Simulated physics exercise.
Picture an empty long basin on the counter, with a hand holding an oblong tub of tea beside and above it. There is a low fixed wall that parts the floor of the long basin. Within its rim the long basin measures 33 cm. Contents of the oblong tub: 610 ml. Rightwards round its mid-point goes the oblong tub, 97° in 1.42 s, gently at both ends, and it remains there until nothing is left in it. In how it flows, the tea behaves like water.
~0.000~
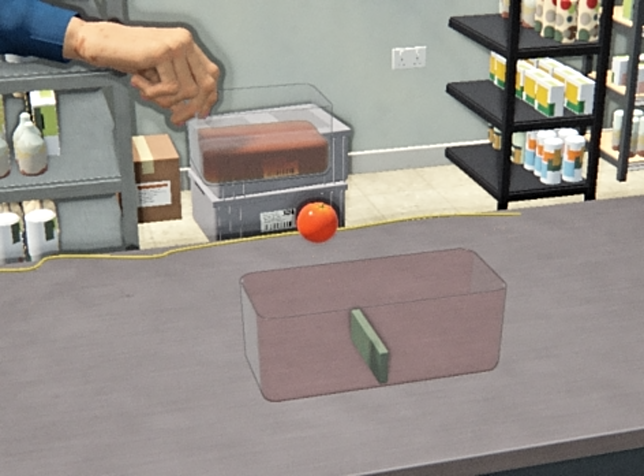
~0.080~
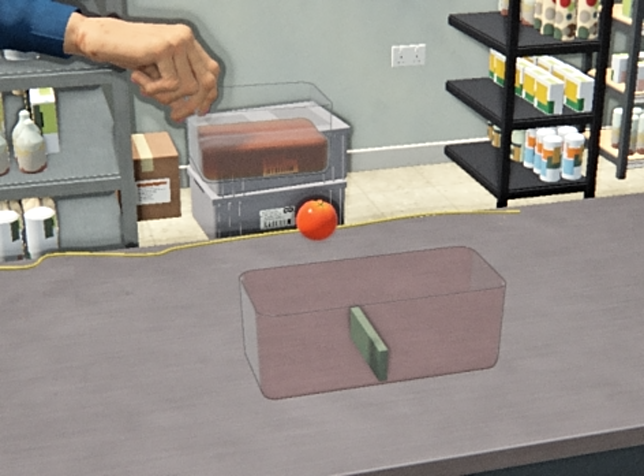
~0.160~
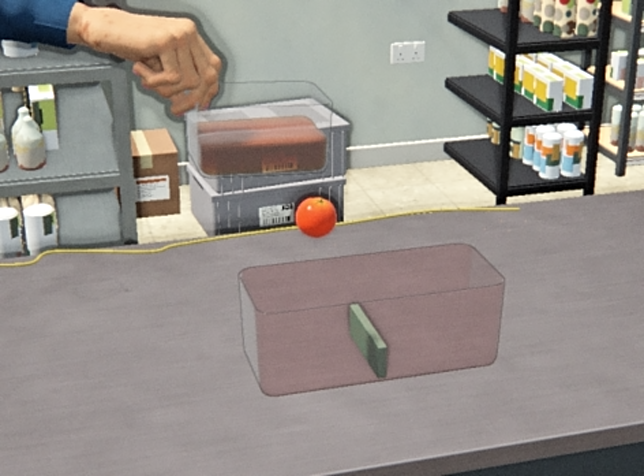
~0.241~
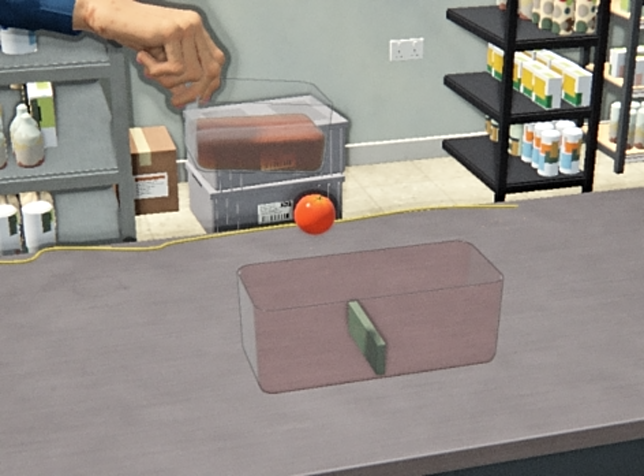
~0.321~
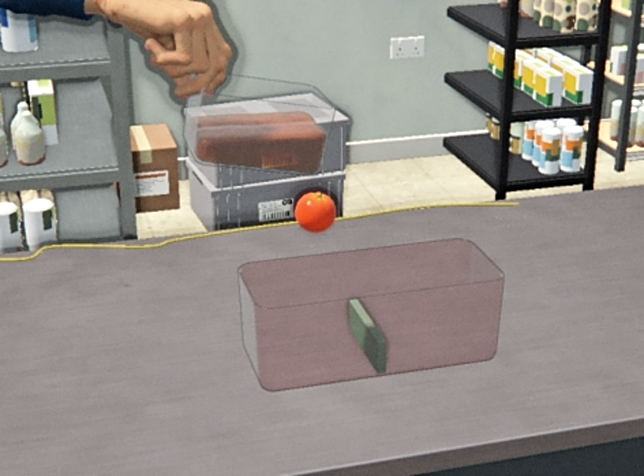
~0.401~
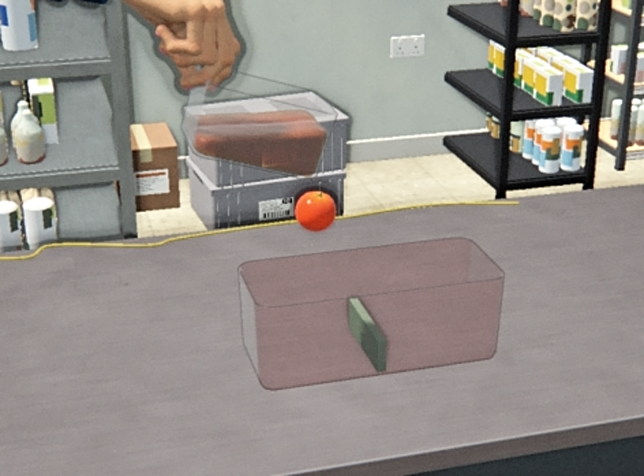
An oblong tub of tea, held by a hand above and beside an empty long basin on the counter, started out level, then leaned gradually to the right while the basin stayed put.
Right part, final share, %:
52 %.
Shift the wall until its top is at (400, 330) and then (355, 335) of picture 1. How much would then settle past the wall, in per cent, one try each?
I'd put it at about 5 per cent for the first and about 70 per cent for the second.
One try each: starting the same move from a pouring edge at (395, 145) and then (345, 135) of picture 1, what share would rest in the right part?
The first try gives 95 percent and the second 70 percent.
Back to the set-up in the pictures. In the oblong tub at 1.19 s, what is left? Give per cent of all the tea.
22 %.
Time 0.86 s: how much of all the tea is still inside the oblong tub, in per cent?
Fraction remaining: Approx. 68 per cent.
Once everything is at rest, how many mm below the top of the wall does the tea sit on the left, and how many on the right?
Left roughly 30 mm; right roughly 30 mm.
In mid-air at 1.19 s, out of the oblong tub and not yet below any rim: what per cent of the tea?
20 per cent or so.
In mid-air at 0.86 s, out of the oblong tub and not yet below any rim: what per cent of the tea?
Near 30 in a hundred.
By 0.86 s the tilt is 64° and 67 per cent is still to pour, 3 is left of the wall and 0 right of it.
By 1.19 s the tilt is 91° and 23 per cent is still to pour, 12 is left of the wall and 46 right of it.
By 1.54 s the tilt is 97° and 4 per cent is still to pour, 38 is left of the wall and 51 right of it.
By 1.92 s the tilt is 97° and 0 per cent is still to pour, 46 is left of the wall and 52 right of it.
At rest 47 per cent lies left of the wall, 52 right of it and 1 outside.
